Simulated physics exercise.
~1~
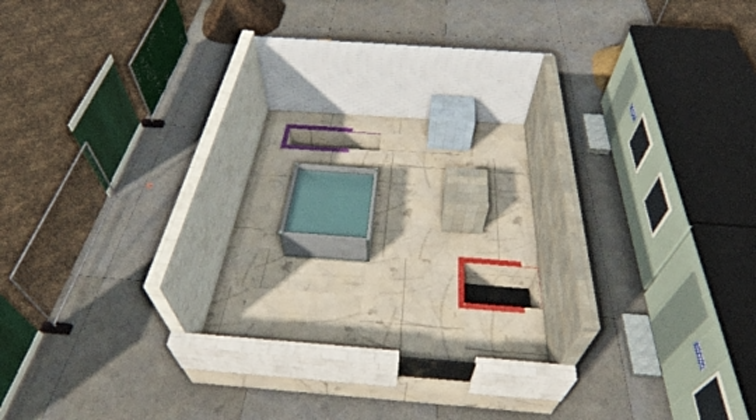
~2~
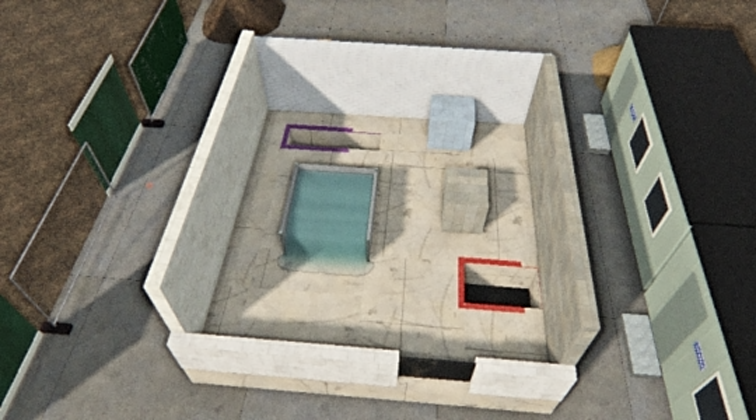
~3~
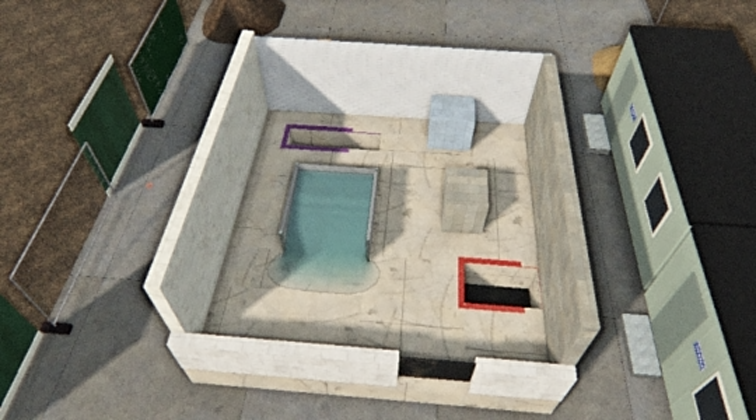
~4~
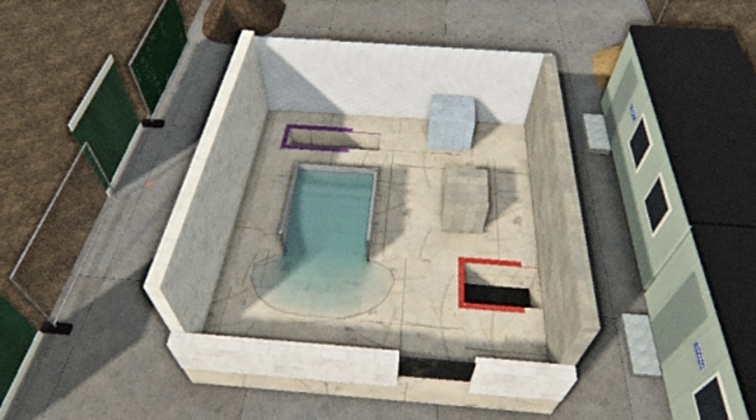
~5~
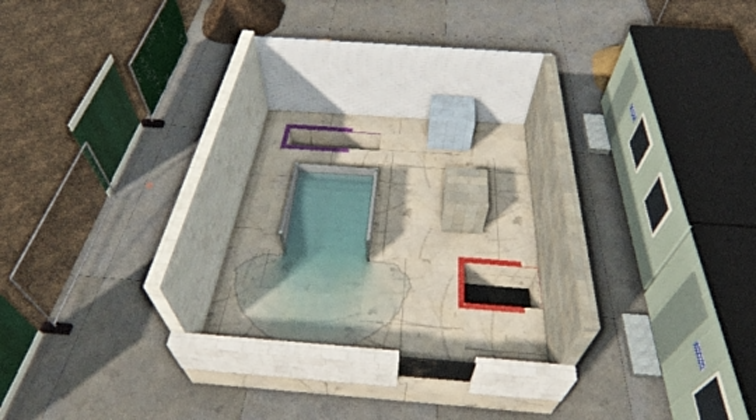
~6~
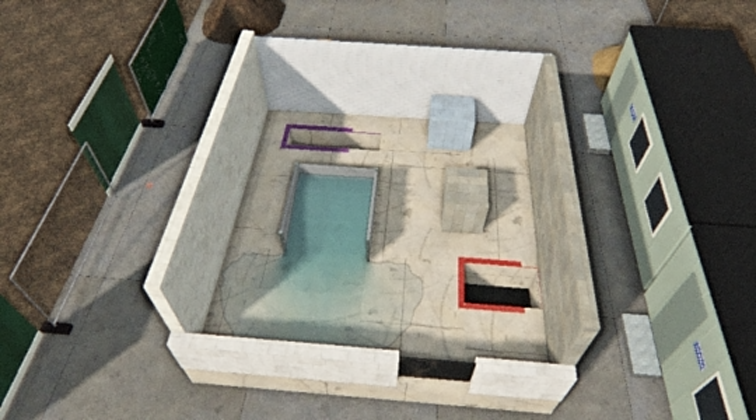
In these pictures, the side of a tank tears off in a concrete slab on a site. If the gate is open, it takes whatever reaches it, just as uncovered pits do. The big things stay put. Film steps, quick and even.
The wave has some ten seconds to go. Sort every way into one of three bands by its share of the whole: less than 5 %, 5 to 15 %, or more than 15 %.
Bands: The gate - less than 5 %; the purple pit - more than 15 %; the red pit - more than 15 %.
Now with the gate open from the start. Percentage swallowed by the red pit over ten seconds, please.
Red pit, per cent: 25.
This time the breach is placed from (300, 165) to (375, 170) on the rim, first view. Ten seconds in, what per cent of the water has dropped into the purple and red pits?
Near enough: Purple 85 percent, red 0 percent.
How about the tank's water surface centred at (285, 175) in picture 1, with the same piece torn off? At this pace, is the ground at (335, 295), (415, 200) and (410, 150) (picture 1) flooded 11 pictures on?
Spot 1 wetted, spot 2 unwetted, spot 3 unwetted.
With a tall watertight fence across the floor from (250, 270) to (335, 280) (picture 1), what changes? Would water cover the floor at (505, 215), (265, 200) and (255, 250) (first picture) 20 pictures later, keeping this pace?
In the order you listed them: Unsoaked, soaked, soaked.
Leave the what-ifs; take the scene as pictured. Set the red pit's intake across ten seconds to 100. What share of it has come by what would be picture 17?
Estimated share: About 0 %.
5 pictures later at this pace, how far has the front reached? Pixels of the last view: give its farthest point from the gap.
The front tops out at about (453, 372).
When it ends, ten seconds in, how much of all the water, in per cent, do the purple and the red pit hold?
In turn 18 and 30 per cent.
A moment on, water covers 25 % of the floor; the gate 0 %, the purple pit 0 %, the red pit 0 %.
Next, water covers 30 % of the floor; the gate 0 %, the purple pit 0 %, the red pit 0 %.
Then, water covers 45 % of the floor; the gate 0 %, the purple pit 0 %, the red pit 5 %.
Later, water covers 60 % of the floor; the gate 0 %, the purple pit 8 %, the red pit 20 %.
In the end, water covers 70 % of the floor; the gate 0 %, the purple pit 18 %, the red pit 30 %.
